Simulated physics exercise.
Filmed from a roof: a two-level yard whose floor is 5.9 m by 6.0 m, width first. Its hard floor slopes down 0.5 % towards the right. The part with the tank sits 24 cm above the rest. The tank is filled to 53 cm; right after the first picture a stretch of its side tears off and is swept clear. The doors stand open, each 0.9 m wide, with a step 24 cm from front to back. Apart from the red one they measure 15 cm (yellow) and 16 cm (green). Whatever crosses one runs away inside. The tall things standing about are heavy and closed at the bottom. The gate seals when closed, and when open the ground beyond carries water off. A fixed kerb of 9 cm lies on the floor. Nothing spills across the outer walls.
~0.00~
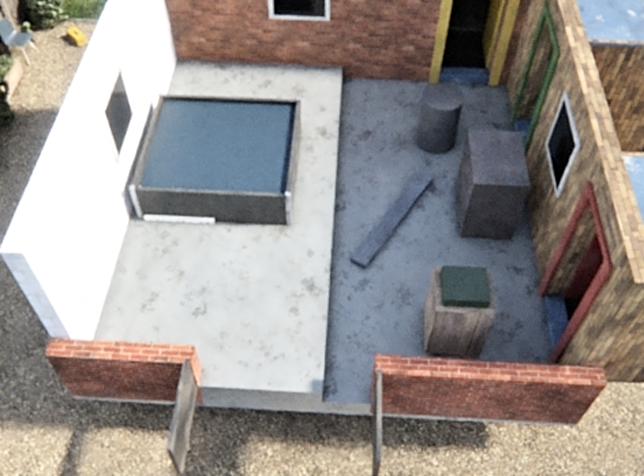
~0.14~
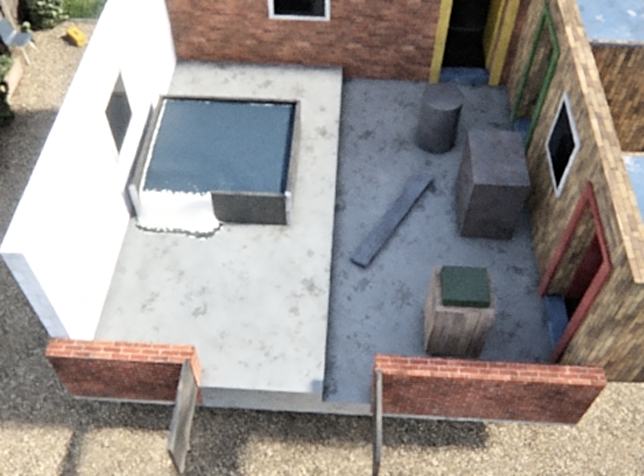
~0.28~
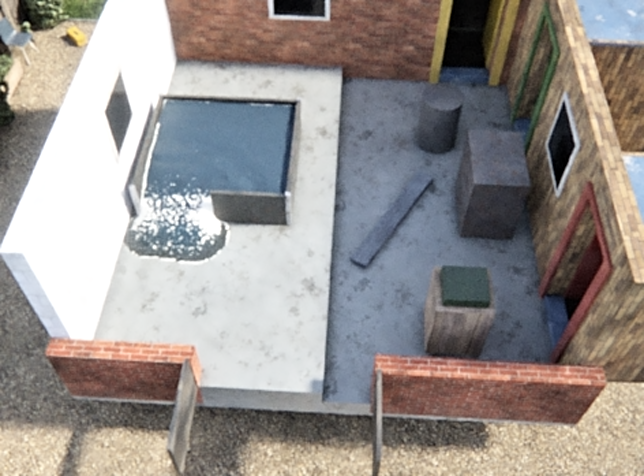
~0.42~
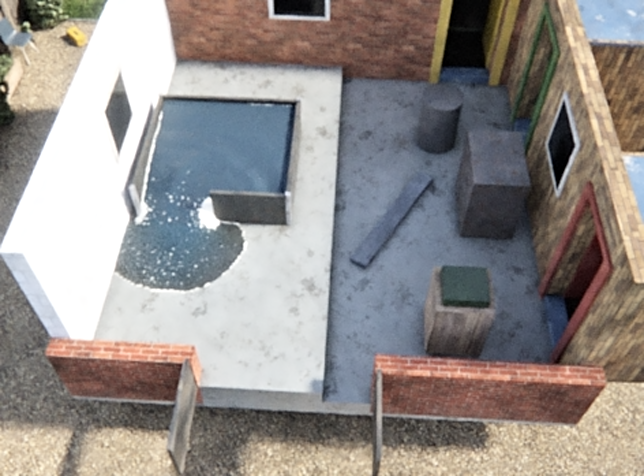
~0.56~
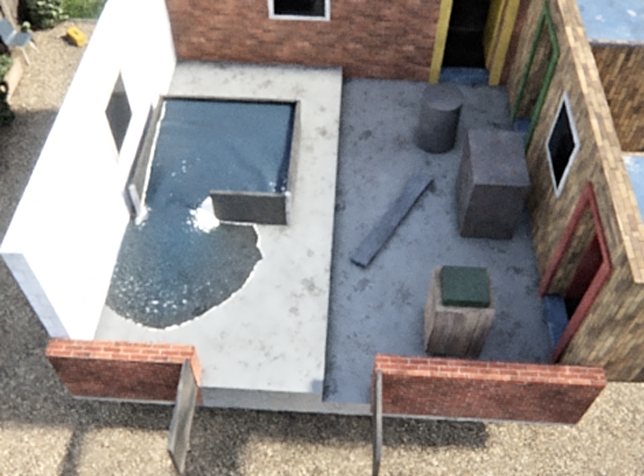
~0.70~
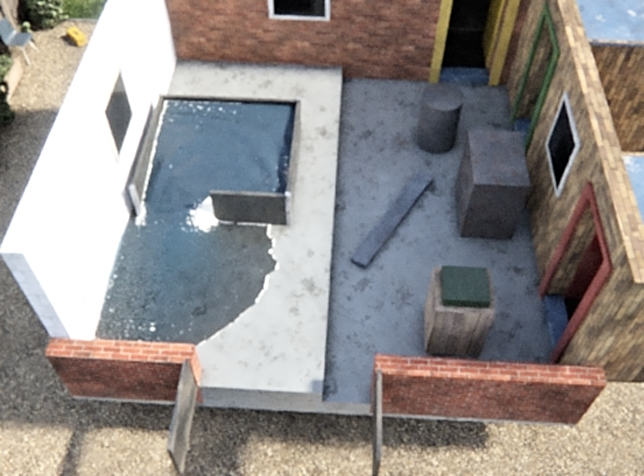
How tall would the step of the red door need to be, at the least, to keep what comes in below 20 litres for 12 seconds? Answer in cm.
Close to 7 cm is just enough.
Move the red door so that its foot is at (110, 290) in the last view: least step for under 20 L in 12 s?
Roughly 18 cm.
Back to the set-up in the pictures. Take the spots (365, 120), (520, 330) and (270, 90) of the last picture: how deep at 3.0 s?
About 0, 0 and 0 cm.
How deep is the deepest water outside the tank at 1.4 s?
Roughly 45 cm.
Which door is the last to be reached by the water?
The yellow one.
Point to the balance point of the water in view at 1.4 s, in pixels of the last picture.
Around (207, 205).
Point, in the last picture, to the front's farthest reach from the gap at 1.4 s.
Around (275, 372).
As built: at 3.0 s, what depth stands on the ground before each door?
In cm: Yellow 0, green 0, red 0.
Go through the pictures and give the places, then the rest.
In the first frame, the tank at (221, 146) is whole and still, 53 cm deep; the red door at (570, 285) is dry.
In the second frame, water pours out at (177, 208) and has run 0.3 m, to (189, 232); about 10 cm deep outside, 53 cm at the back.
In the third frame, the gap is at (178, 209), the front 0.7 m out at (162, 255); the back of the tank holds 53 cm.
In the fourth frame, water pours out at (178, 210) and has run 1.2 m, to (151, 283); about 7 cm deep outside, 53 cm at the back.
In the fifth frame, the front is at (150, 322), 1.8 m from the gap at (178, 210); 2.6 m2 of floor is wet, 53 cm left at the back.
In the sixth frame, the gap is at (178, 209), the front 2.3 m out at a hidden place; the back of the tank holds 49 cm; 4.0 m in a straight line remain to the red door at (570, 285).
After 1.4 s water covers 15 % of the floor, deepest (45 cm) near (105, 349); it has not reached the red door.
After 3.0 s water covers 30 % of the floor, deepest (30 cm) near (116, 363); it has not reached the red door.
After 12.0 s water covers 75 % of the floor, deepest (10 cm) near (544, 357); 9 cm at the red door, 0 litres in over its 12 cm step.
At the red door as built, the water arrived by 3.9 s and peaked near 9 cm at 11.8 s.
Run again over the same 12 s with other heights there, 29 litres in over 6.5 cm, 9 litres over 8.5 cm. The limit of 20 litres is kept from about 7 cm up.
